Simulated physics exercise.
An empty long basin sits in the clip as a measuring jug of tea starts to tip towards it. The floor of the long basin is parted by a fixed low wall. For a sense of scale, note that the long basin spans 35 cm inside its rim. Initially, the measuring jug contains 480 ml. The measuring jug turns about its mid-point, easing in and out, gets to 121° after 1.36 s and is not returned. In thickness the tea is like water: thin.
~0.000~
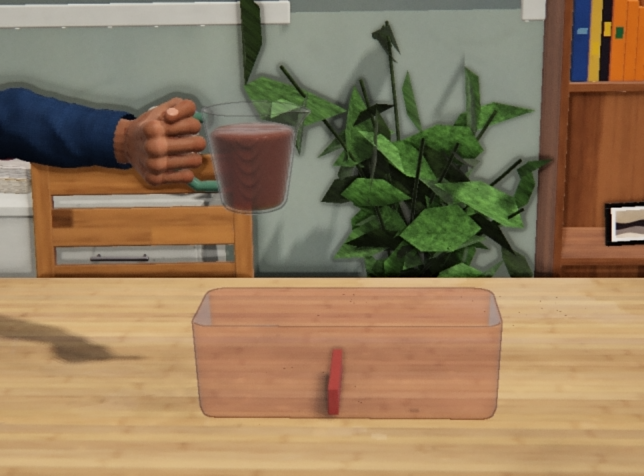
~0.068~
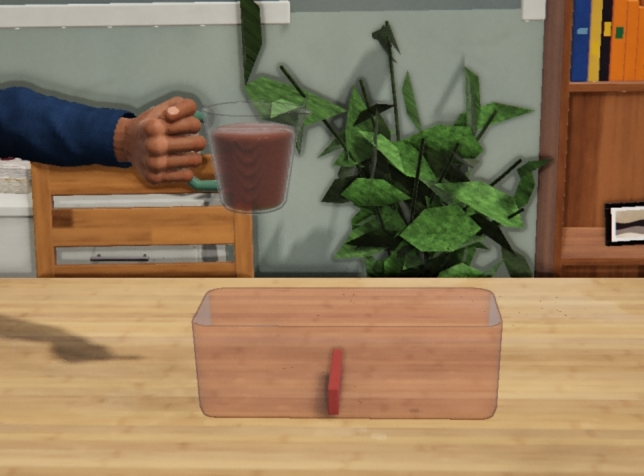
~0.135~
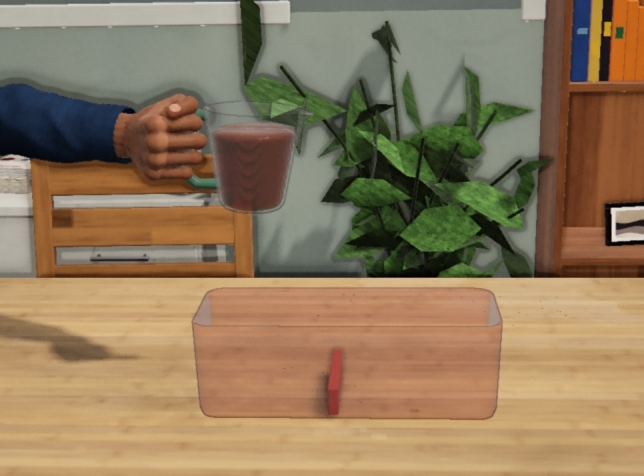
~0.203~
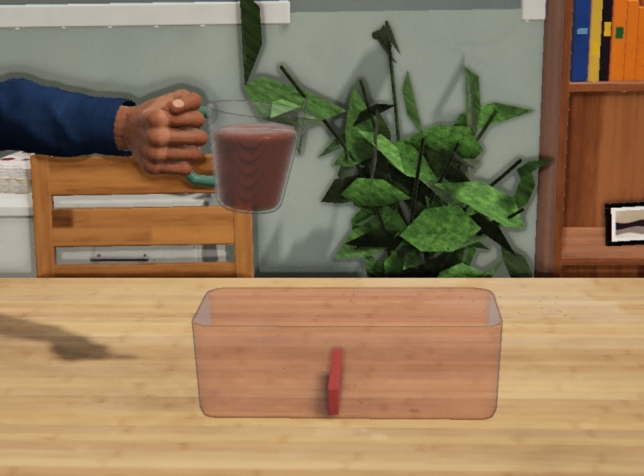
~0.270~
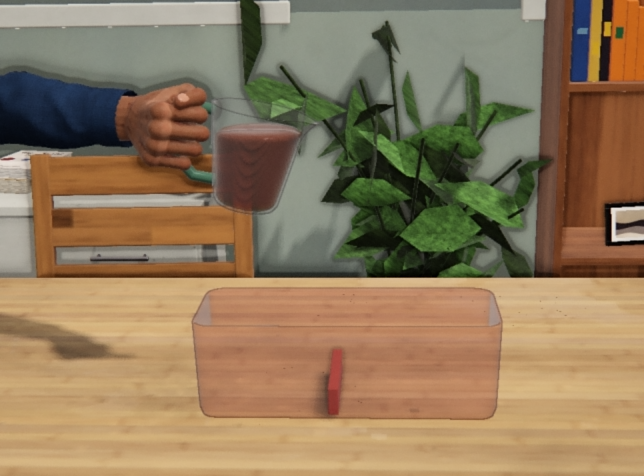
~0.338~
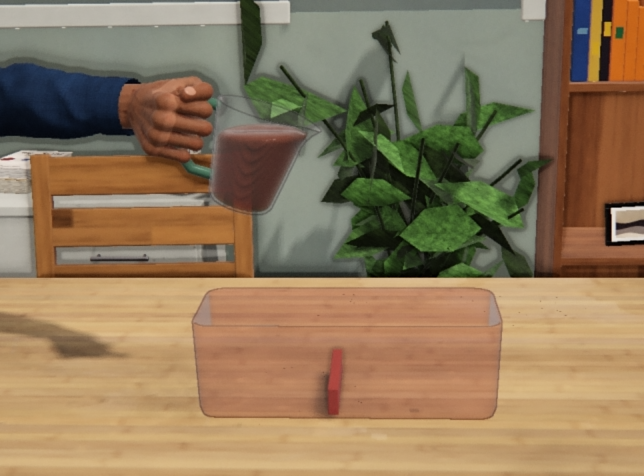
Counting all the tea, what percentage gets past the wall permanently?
The share past the wall is about 86 per cent.
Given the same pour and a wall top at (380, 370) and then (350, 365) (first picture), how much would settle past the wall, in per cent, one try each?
First try about 55 %, second try about 80 %.
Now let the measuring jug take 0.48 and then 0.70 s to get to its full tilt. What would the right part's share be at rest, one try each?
Respectively 75 and 80 %.
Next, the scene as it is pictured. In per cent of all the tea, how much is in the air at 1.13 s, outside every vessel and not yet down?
Roughly 14 per cent.
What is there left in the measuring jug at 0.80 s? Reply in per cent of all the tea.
Some 64 % of it is still there.
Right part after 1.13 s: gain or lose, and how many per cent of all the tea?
It ends up higher by roughly 10.
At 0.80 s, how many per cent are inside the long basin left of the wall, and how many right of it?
Left roughly 0, right roughly 10.
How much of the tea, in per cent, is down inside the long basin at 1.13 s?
That comes to about 82 percent.
After 0.80 s the tilt is 76° and 65 per cent is still to pour, 0 is left of the wall and 11 right of it.
After 1.13 s the tilt is 113° and 5 per cent is still to pour, 6 is left of the wall and 76 right of it.
After 1.48 s the tilt is 121° and 0 per cent is still to pour, 11 is left of the wall and 86 right of it.
After 1.86 s the tilt is 121° and 0 per cent is still to pour, 12 is left of the wall and 86 right of it.
In the end 12 per cent lies left of the wall, 86 right of it and 2 outside.
